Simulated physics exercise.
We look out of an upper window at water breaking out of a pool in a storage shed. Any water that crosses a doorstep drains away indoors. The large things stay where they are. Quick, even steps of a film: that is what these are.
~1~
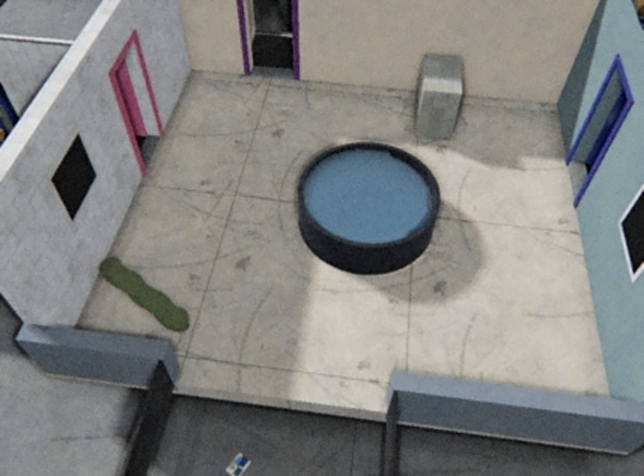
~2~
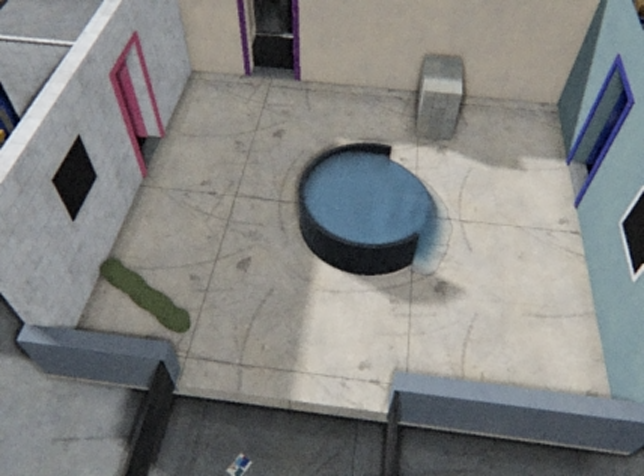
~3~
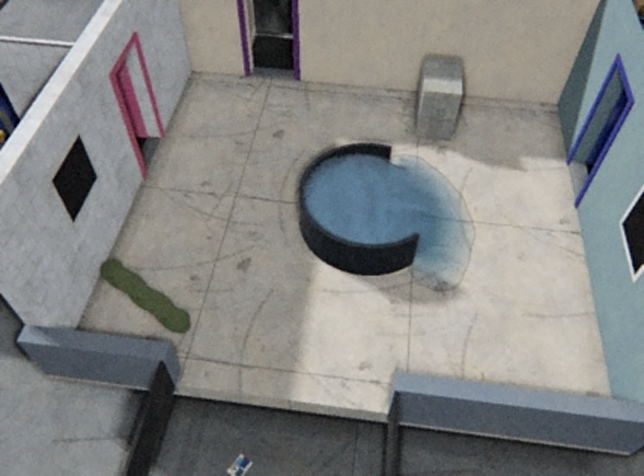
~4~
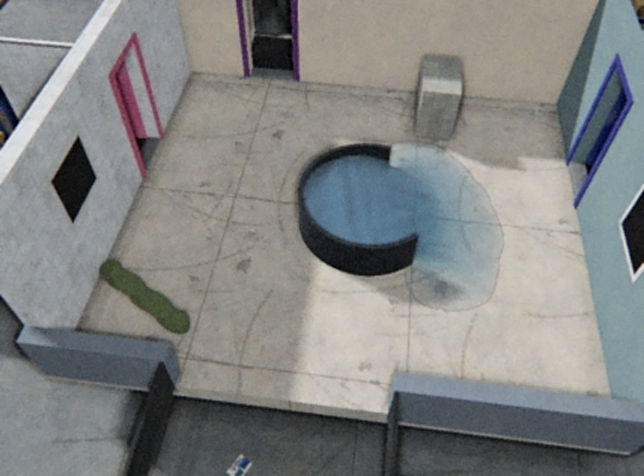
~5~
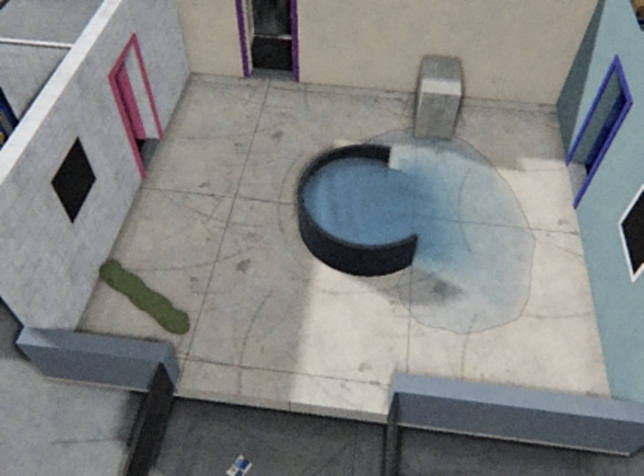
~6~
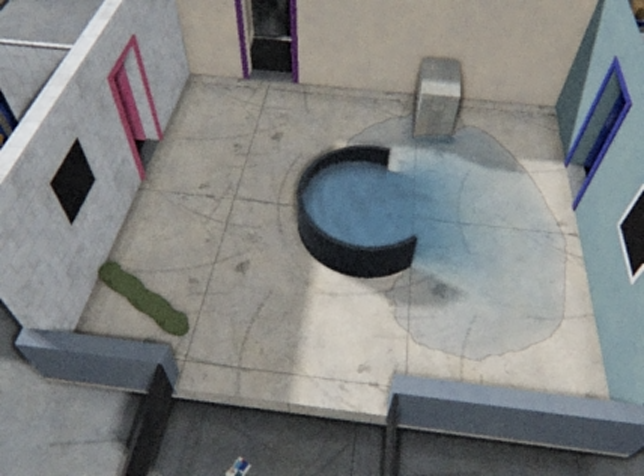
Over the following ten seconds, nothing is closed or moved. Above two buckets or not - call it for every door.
Purple door: Not above two buckets; blue door: Above two buckets; pink door: Not above two buckets.
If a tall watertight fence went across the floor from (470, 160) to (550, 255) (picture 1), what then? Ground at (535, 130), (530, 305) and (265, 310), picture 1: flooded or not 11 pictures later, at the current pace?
Taking them in order, I'd say soaked, soaked and parched.
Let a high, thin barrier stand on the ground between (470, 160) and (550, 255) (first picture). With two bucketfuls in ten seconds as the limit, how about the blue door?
As far as I can tell, the blue door keeps inside the limit.
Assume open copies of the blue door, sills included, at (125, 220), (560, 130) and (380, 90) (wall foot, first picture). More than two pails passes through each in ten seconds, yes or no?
One after the other: Lets less in, goes over, takes less.
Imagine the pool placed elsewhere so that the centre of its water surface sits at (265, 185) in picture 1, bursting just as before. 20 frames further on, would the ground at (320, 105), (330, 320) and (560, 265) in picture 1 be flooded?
So, in the order given, I'd say soaked through, unaffected, soaked through.
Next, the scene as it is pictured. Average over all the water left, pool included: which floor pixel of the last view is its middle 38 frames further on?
Near (435, 211).
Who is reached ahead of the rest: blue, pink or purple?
The blue door.
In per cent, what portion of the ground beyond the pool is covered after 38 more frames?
Close to 80 %.
A moment on, water covers 35 % of the floor; the purple door not reached, the blue door wet at the sill, nothing in, the pink door not reached.
Next, water covers 35 % of the floor; the purple door not reached, the blue door over two buckets in, the pink door not reached.
Then, water covers 40 % of the floor; the purple door not reached, the blue door over two buckets in, the pink door not reached.
Later, water covers 80 % of the floor; the purple door wet at the sill, nothing in, the blue door over two buckets in, the pink door not reached.
In the end, water covers 90 % of the floor; the purple door wet at the sill, nothing in, the blue door over two buckets in, the pink door under two buckets in.
